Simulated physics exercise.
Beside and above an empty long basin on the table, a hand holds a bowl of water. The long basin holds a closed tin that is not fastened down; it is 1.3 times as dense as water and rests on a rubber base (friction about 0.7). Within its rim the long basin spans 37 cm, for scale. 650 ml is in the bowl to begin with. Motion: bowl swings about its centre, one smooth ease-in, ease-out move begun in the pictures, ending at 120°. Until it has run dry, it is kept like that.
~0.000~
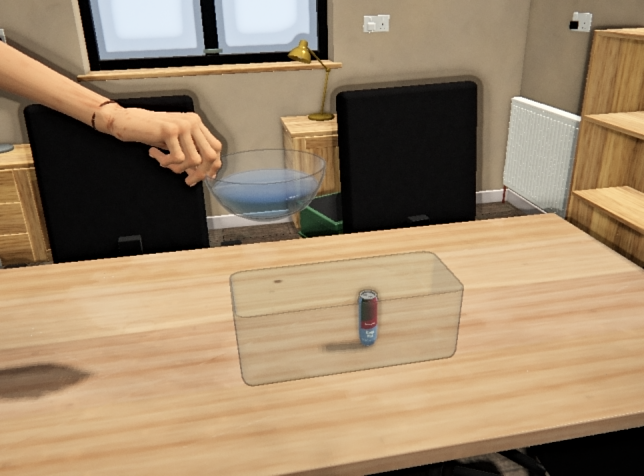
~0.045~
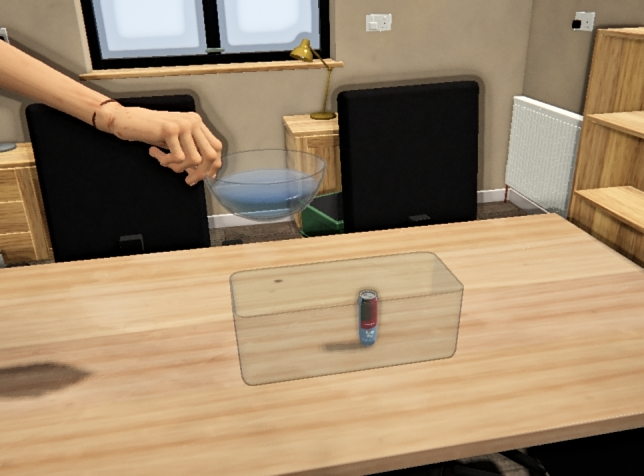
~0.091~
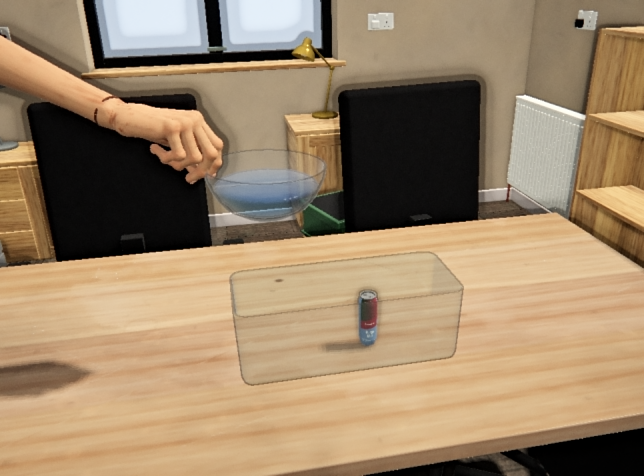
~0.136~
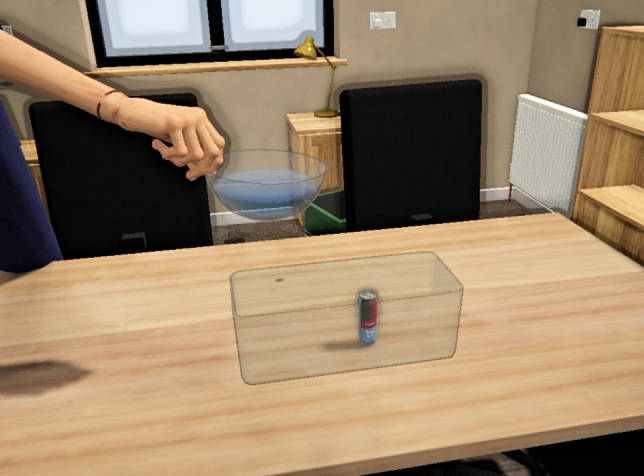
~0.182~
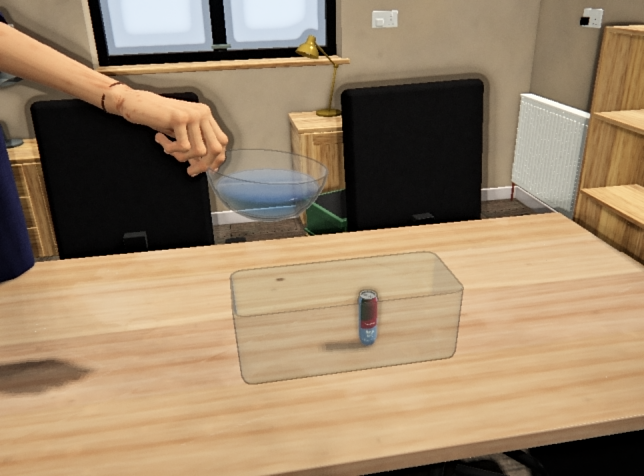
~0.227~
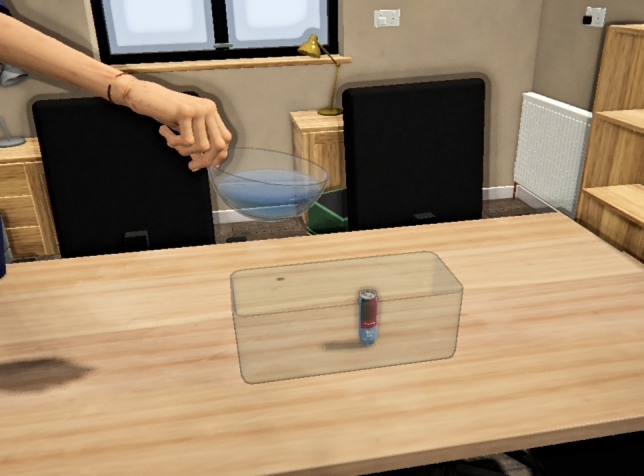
A hand slowly tilts a glass bowl of water slightly rightward above a clear basin.
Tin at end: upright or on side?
It does not keel over.
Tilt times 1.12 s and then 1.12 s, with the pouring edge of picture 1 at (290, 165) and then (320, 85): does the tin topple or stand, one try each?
First it stays on its base; then it stays on its base.
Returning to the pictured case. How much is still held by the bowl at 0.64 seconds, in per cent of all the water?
Some 34 % of it is still there.
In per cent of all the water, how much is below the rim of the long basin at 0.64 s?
Around 20%.
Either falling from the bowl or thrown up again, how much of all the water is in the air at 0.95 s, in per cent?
2 per cent or so.
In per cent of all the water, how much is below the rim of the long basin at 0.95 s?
Close to 98 in a hundred.
Then, 0.64 s in, the tilt is 74° and 33 per cent is still to pour; the tin stands where it began.
Then, 0.95 s in, the tilt is 113° and 0 per cent is still to pour; the tin stands where it began.
Then, 1.27 s in, the tilt is 120° and 0 per cent is still to pour; the tin stands where it began.
Then, 1.62 s in, the tilt is 120° and 0 per cent is still to pour; the tin stands where it began.
Finally, the tin stands where it began.
